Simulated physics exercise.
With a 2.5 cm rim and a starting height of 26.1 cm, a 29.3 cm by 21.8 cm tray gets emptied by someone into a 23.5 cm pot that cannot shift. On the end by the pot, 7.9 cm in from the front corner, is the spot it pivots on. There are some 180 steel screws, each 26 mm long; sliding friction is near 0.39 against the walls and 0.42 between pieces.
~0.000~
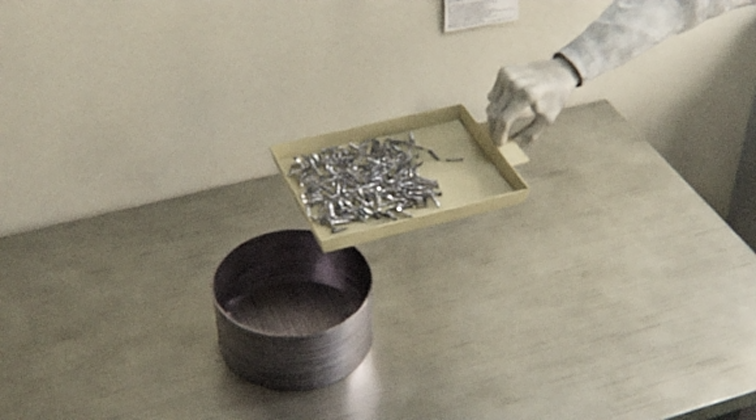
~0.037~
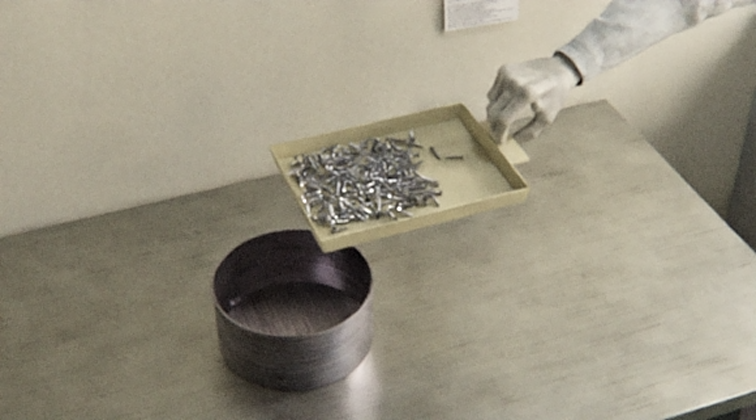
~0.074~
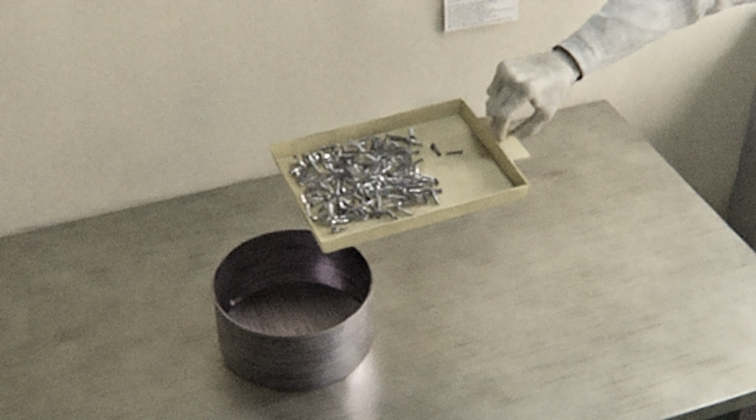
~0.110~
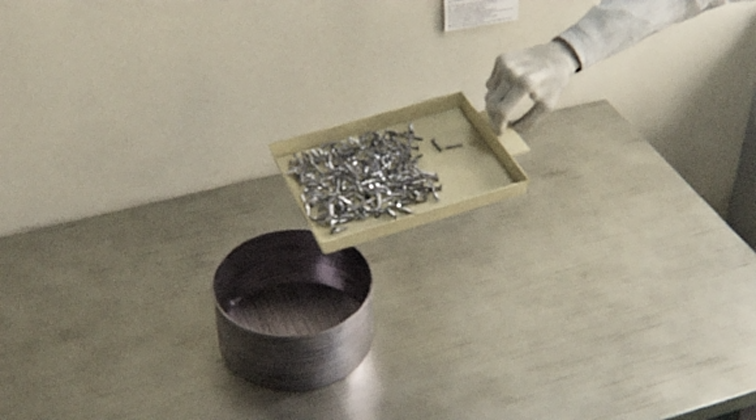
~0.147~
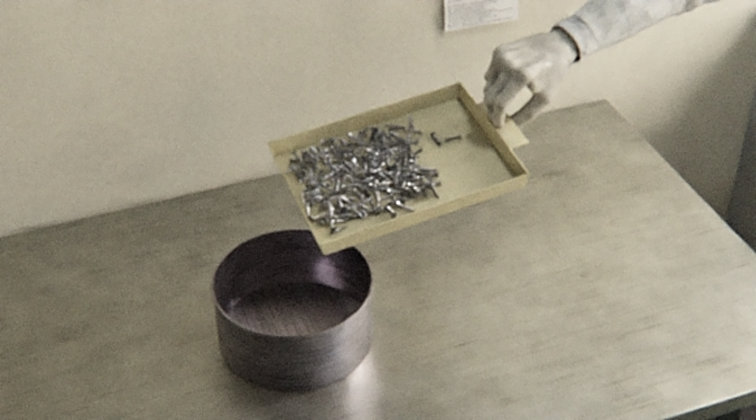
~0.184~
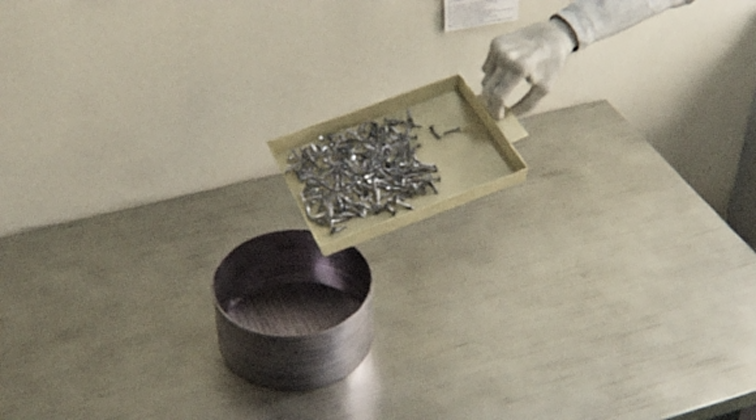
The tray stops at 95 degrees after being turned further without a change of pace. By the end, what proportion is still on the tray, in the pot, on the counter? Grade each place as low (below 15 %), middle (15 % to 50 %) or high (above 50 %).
Left on the tray - low; pot - middle; counter - high.
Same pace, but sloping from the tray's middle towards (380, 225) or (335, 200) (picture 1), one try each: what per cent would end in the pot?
Roughly 25 % for the first direction, roughly 85 % for the second.
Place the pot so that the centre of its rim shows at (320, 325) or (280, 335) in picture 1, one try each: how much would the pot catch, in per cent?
I'd say close to 95 percent for the first spot and 95 percent for the second.
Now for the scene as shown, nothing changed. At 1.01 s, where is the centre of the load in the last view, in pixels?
Load centre est.: (309, 229) px.
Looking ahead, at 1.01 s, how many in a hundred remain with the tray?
About 85 per cent.
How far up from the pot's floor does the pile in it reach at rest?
It gets to about 1.5 cm.
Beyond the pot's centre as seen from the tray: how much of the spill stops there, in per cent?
It comes to near 80 percent.
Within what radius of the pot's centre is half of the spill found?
18 cm.
Then, at 0.68 s, tilt 51 degrees; the tray holds 100 %, the pot 0 %.
After 1.01 s, tilt 78 degrees; the tray holds 85 %, the pot 0 %.
After 1.43 s, tilt 95 degrees; the tray holds 5 %, the pot 35 %.
In the end, at 2.6 s, tray 0 %, pot 45 %, counter 55 %.
